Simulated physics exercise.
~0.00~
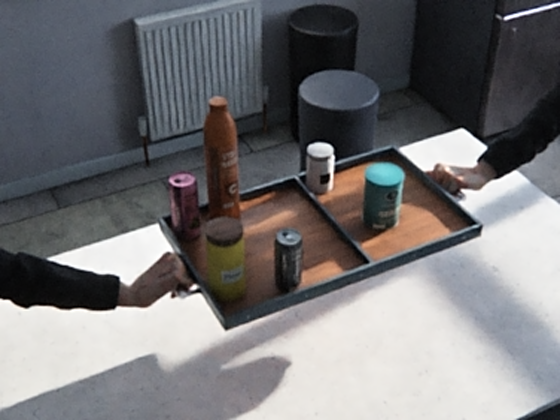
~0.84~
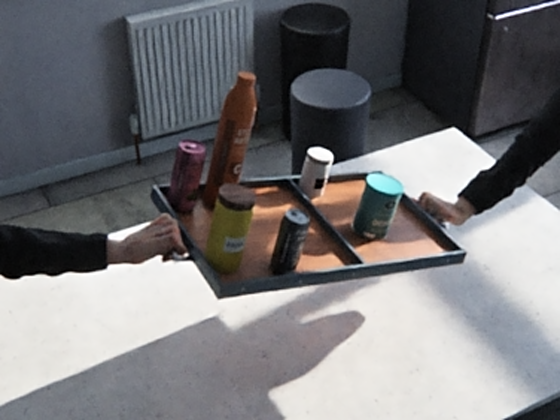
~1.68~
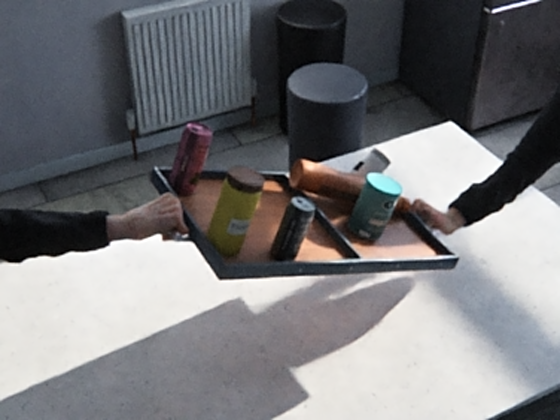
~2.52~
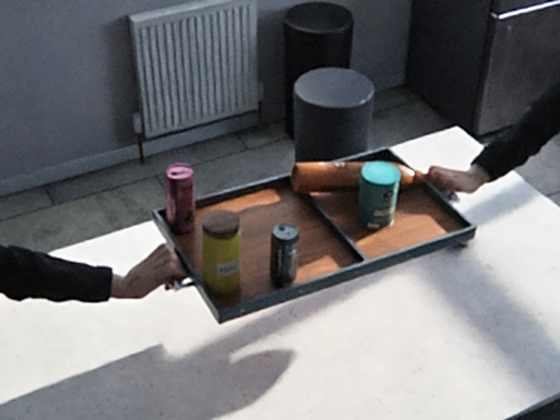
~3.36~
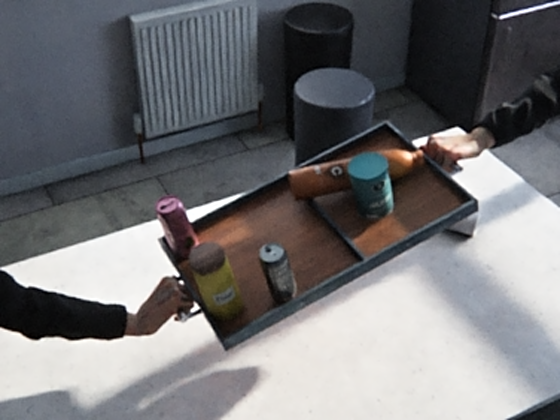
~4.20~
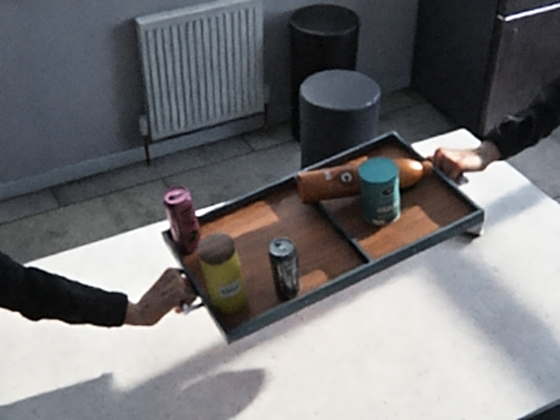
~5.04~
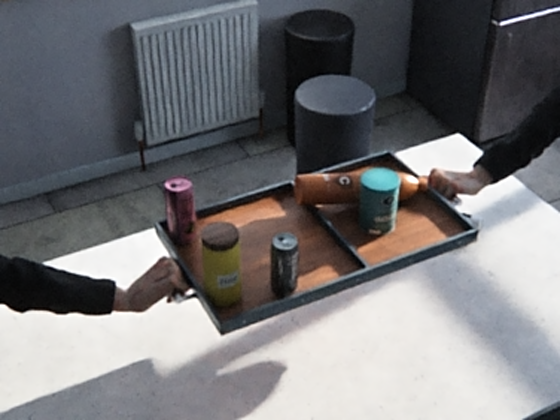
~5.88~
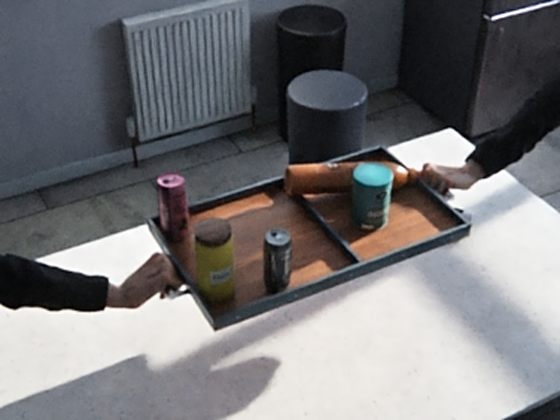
Two hands tilt a tray right, then left, toppling the orange bottle and losing the white jar.
